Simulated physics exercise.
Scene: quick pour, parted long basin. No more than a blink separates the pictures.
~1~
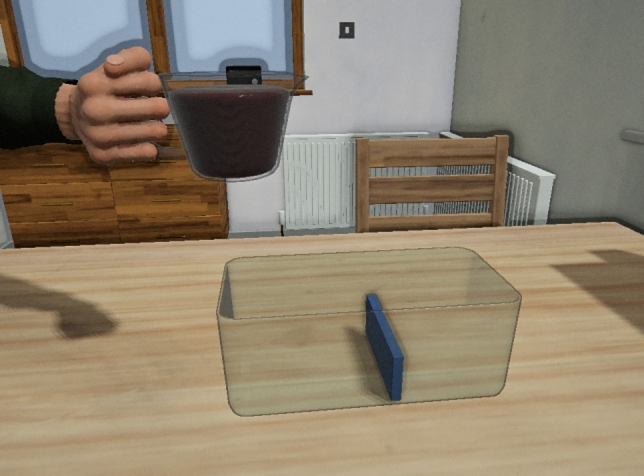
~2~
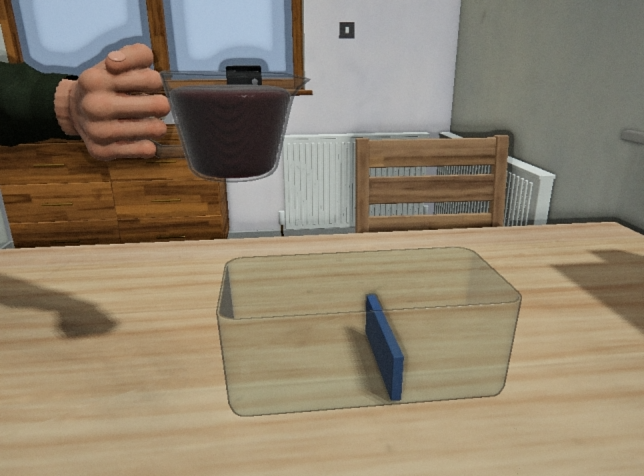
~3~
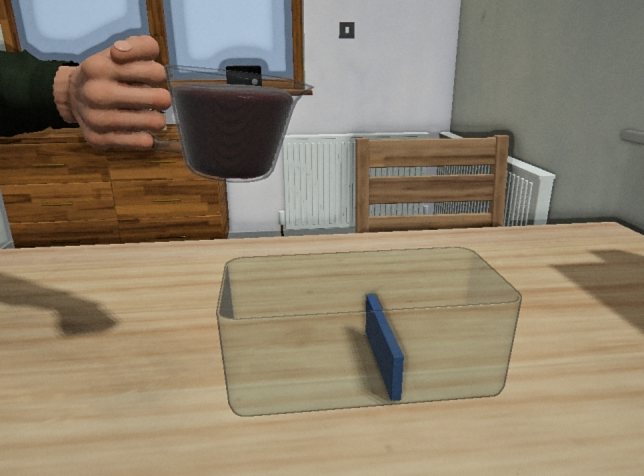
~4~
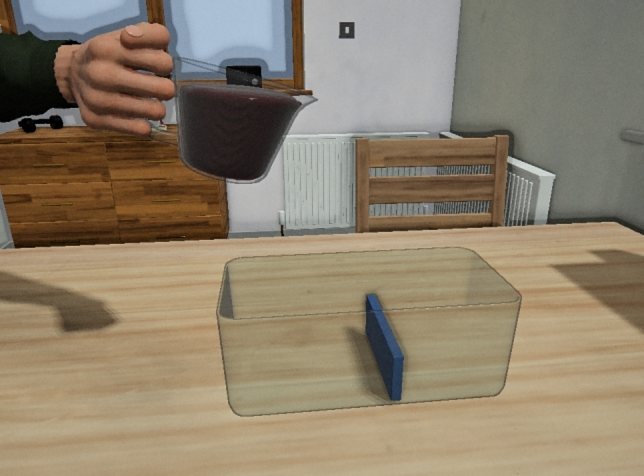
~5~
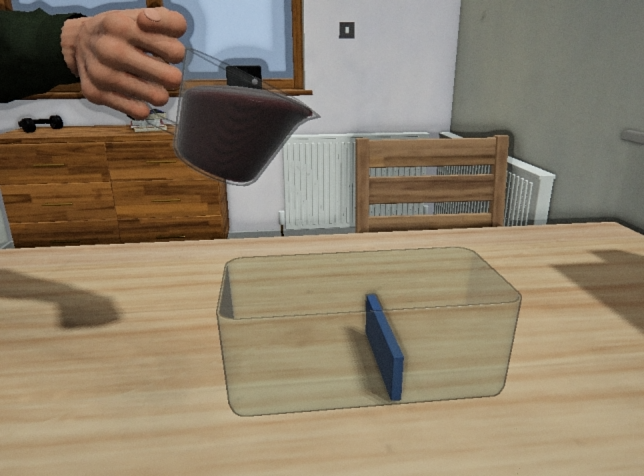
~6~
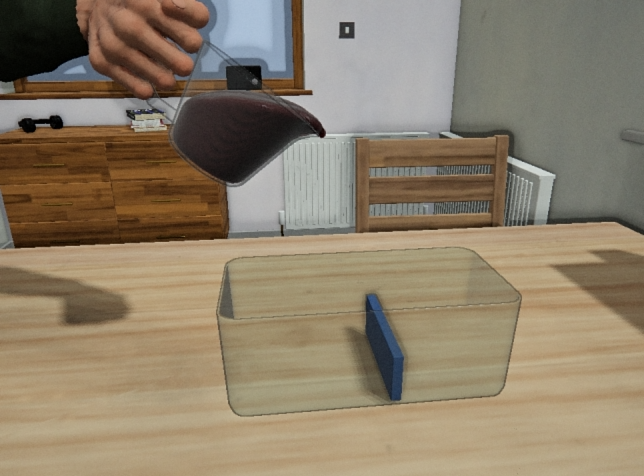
A hand tilts a clear jug of dark liquid rightward above a divided clear basin.
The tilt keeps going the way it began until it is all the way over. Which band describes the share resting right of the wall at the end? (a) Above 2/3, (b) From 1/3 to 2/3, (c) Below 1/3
Option c: Below 1/3.
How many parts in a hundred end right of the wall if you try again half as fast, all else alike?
It comes to some 20 per cent.
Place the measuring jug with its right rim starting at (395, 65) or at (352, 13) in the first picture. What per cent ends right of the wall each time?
Roughly 75 per cent, then roughly 45 per cent.
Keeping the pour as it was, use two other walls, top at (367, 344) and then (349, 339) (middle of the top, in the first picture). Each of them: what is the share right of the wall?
Note - case one near 35 %, case two near 45 %.
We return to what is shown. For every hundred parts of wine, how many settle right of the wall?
I'd put it at about 10 per cent.
A moment on, the measuring jug is tipped right over and 20 per cent is still to pour, 35 is left of the wall and 4 right of it.
Next, the measuring jug is tipped right over and 0 per cent is still to pour, 85 is left of the wall and 4 right of it.
Then the measuring jug is tipped right over and 0 per cent is still to pour, 83 is left of the wall and 8 right of it.
Later the measuring jug is tipped right over and 0 per cent is still to pour, 84 is left of the wall and 9 right of it.
In the end 84 per cent lies left of the wall, 9 right of it and 7 outside.
